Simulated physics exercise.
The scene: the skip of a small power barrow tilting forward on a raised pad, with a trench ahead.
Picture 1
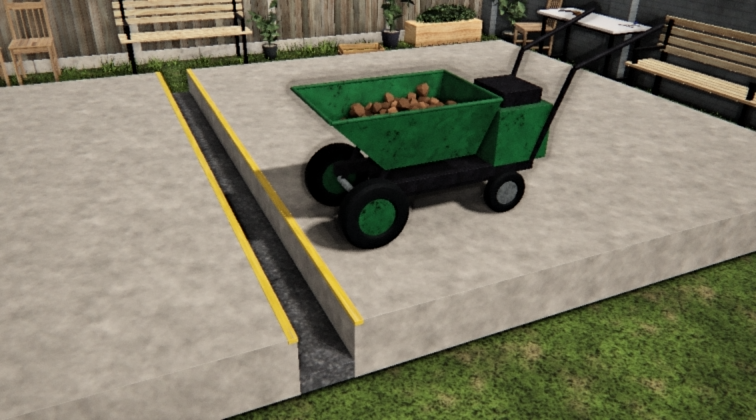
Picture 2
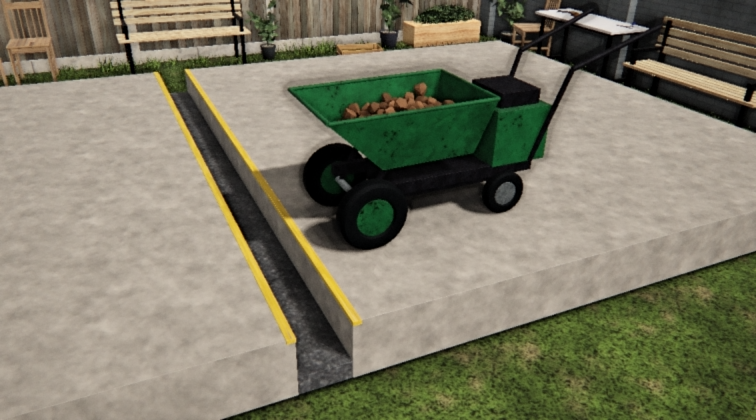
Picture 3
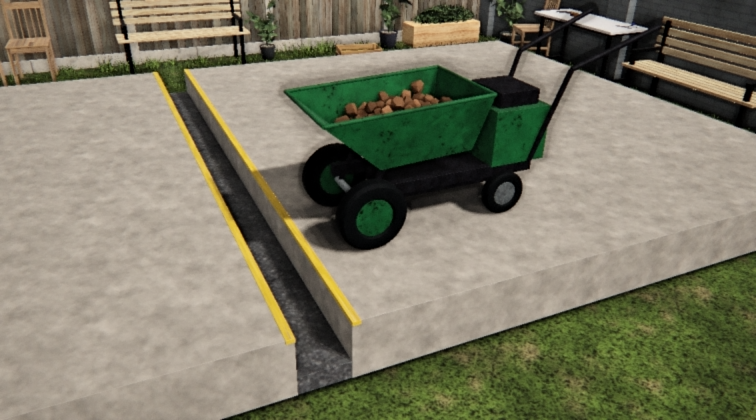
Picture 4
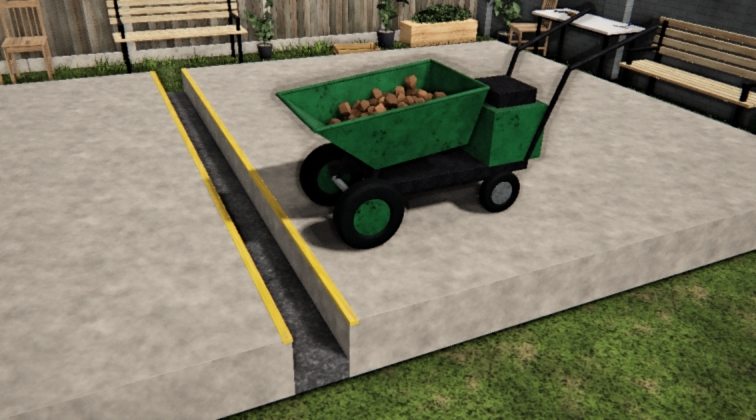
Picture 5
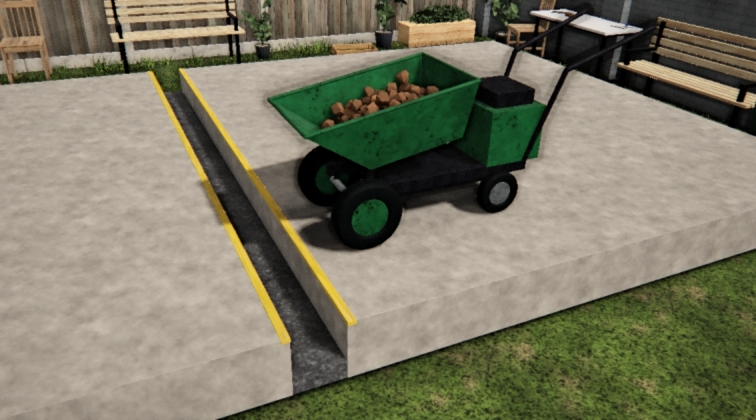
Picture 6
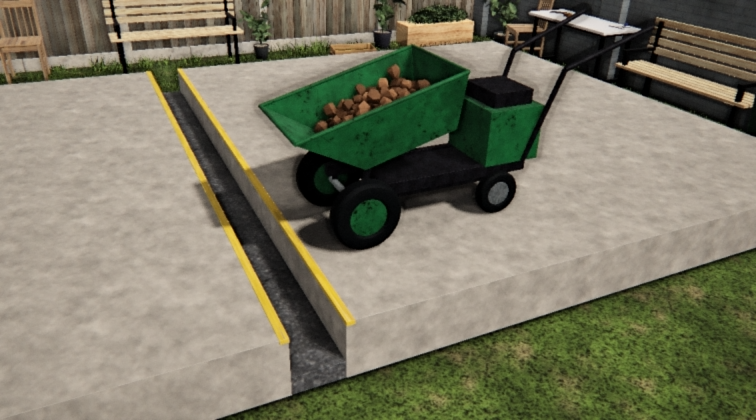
A green barrow loaded with brown lumps stood on a concrete pad beside a narrow trench, and after sitting level, its skip slowly tilted forward to the left, its back end lifting.
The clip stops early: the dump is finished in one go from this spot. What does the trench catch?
The trench takes less than half.
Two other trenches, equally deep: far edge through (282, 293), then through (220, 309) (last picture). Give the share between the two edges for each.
The first gives 0 %, the second 80 %.
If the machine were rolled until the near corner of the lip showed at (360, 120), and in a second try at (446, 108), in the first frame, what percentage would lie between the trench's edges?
In turn 60 and 40 in a hundred.
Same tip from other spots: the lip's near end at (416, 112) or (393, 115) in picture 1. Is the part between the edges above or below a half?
First most of it, then most of it.
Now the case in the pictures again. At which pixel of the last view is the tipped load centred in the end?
Near (175, 252).
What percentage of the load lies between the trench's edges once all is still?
Roughly 0 in a hundred.
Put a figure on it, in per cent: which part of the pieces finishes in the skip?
Some 15 per cent.
Shortly afterwards, skip tipped steeply; the whole lot in the skip.
Next, skip tipped right over; near two thirds in the skip; near a quarter beyond it; only a few falling.
Some moments later, skip tipped right over; a little in the skip; only a few in or heaped over the trench; the bulk beyond it.
In the end, skip tipped right over; a little in the skip; only a few in or heaped over the trench; the bulk beyond it.
